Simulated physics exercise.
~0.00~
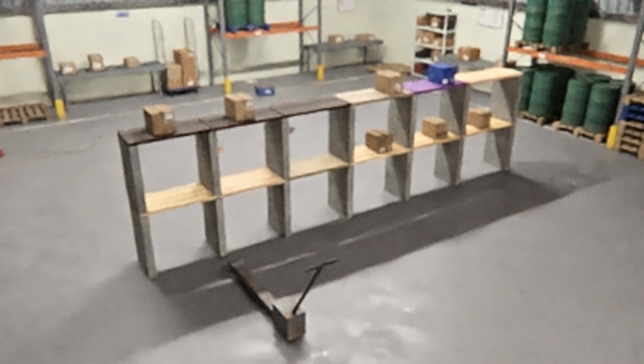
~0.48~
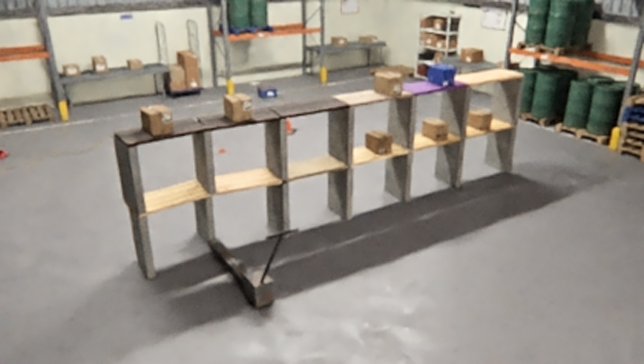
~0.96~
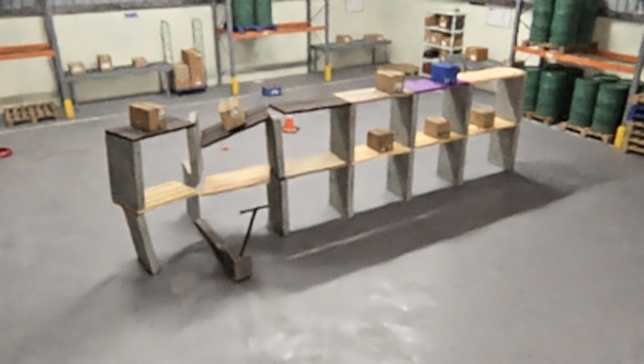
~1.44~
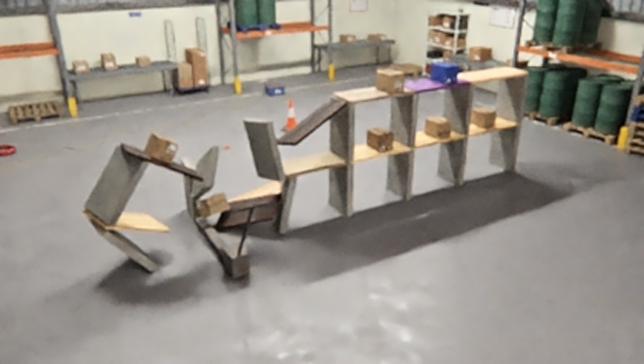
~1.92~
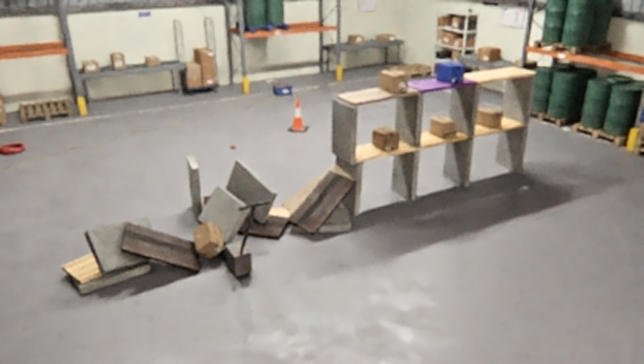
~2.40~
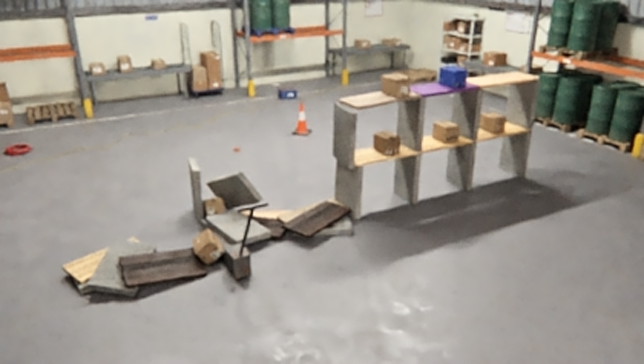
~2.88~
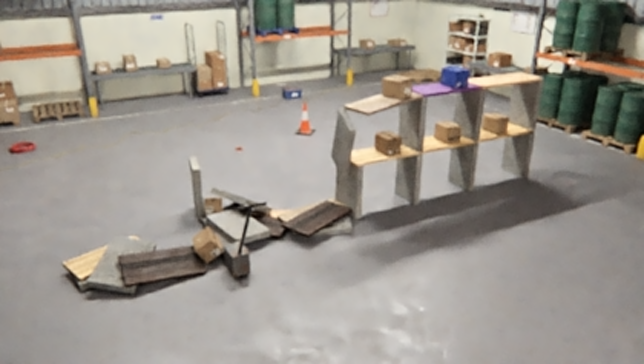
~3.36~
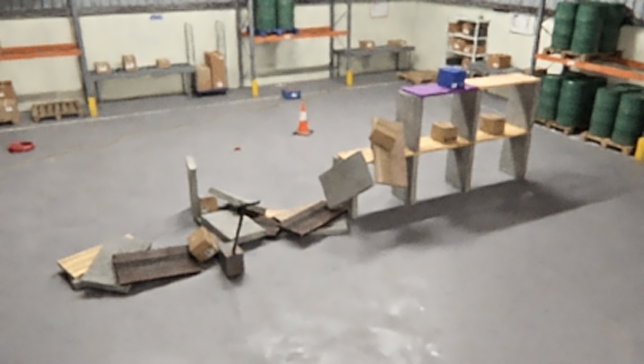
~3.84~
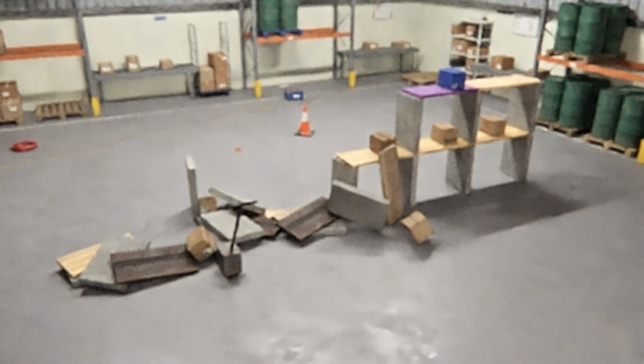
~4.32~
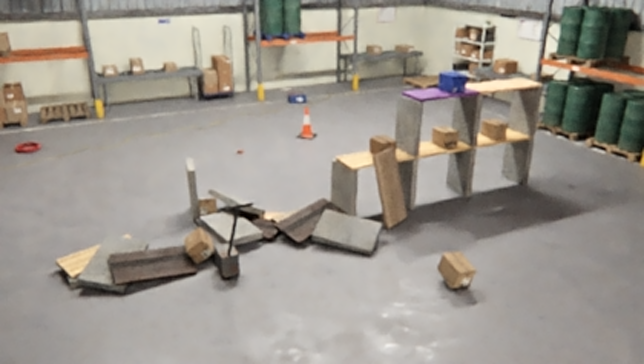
Long two-tier board shelving collapsing from the left as a floor jack pushes its base, the right end still standing with blue carton.
